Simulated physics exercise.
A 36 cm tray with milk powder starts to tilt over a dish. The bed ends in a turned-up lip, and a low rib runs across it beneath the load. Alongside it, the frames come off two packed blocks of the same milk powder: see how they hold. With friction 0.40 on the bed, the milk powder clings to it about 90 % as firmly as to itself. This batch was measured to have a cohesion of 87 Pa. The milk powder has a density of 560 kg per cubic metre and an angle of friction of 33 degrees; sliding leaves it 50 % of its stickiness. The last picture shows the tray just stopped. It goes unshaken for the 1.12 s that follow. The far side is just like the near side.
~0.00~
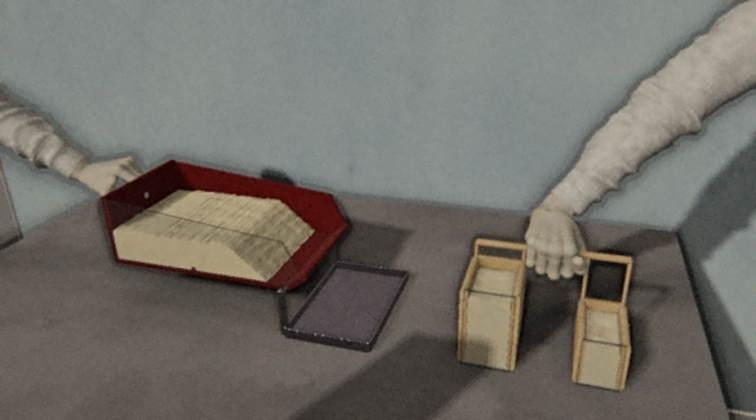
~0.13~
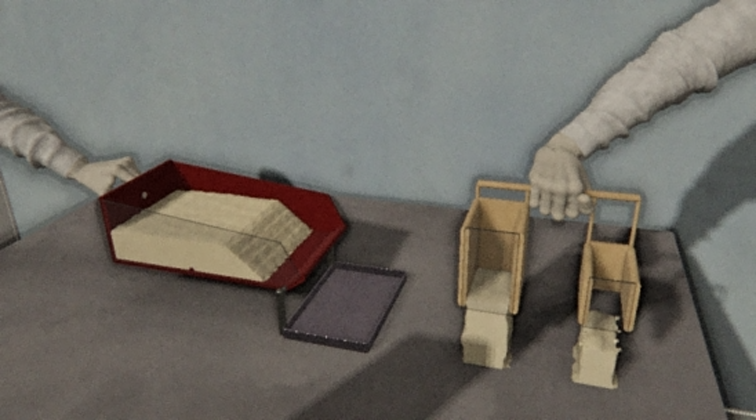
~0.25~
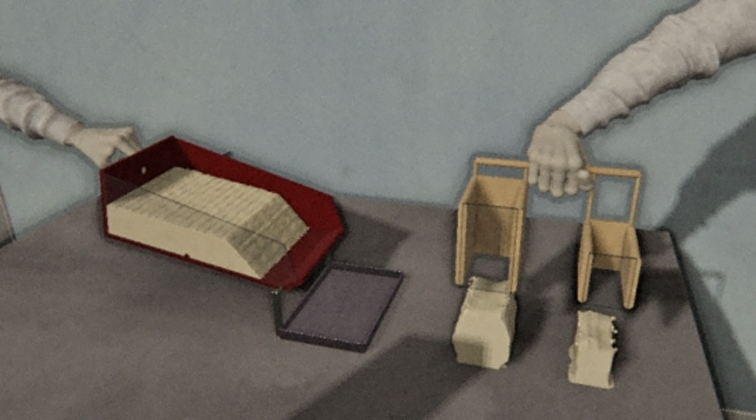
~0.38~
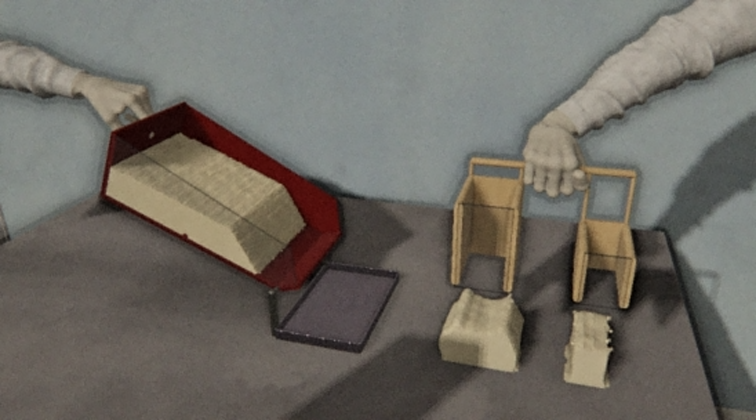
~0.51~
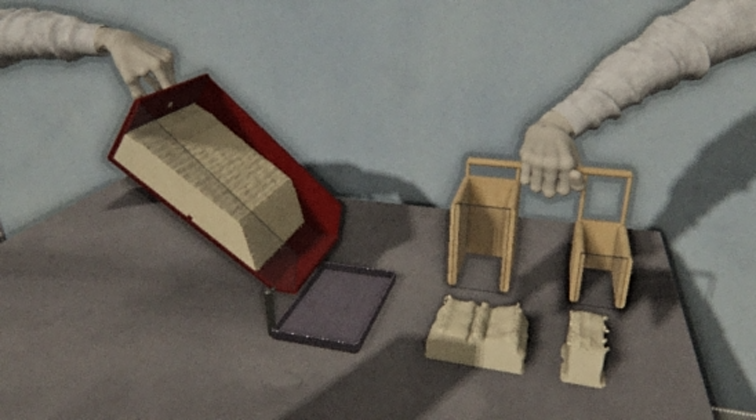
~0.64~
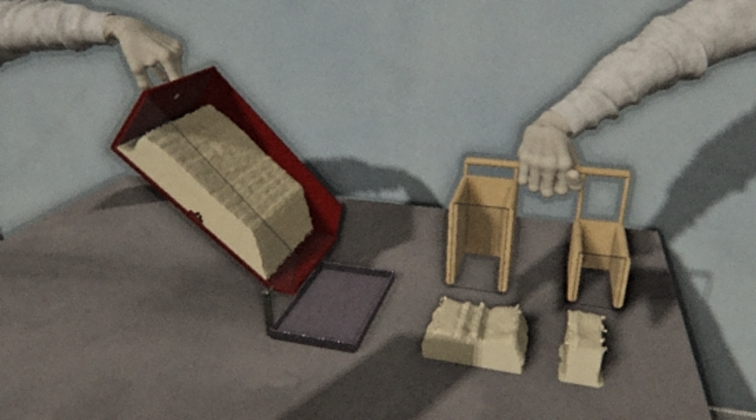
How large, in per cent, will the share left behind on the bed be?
My estimate is about 63 per cent.
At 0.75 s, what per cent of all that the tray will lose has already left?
Share so far: Roughly 0 percent.
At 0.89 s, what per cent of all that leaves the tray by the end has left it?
The figure is some 10 %.
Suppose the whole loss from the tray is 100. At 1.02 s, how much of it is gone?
The share is about 50 %.
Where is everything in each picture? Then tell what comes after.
Top of the high end at (106, 199), tilt 0 degrees; leading edge of the milk powder at (264, 279); blocks stand 13 cm, 7.0 cm (left to right), in the first frame.
Top of the high end at (104, 199), tilt 0 degrees; leading edge of the milk powder at (262, 279); blocks stand 12 cm, 7.0 cm (left to right), in the second frame.
Top of the high end at (105, 173), tilt 9 degrees; leading edge of the milk powder at (259, 278); blocks stand 11 cm, 7.0 cm (left to right), in the third frame.
Top of the high end at (116, 136), tilt 23 degrees; leading edge of the milk powder at (255, 273); blocks stand 8.1 cm, 7.0 cm (left to right), in the fourth frame.
Top of the high end at (140, 104), tilt 36 degrees; leading edge of the milk powder at (255, 267); blocks stand 6.2 cm, 7.0 cm (left to right), in the fifth frame.
Top of the high end at (148, 96), tilt 40 degrees; leading edge of the milk powder at (265, 275); blocks stand 5.9 cm, 6.9 cm (left to right), in the sixth frame.
After 0.75 s, the tilt is 40 degrees and 100 % is on the bed.
After 0.89 s, the tilt is 40 degrees and 94 % is on the bed.
After 1.02 s, the tilt is 40 degrees and 82 % is on the bed.
After 1.16 s, the tilt is 40 degrees and 75 % is on the bed.
After 1.72 s, at the end, the tilt is 40 degrees and 63 % is on the bed.
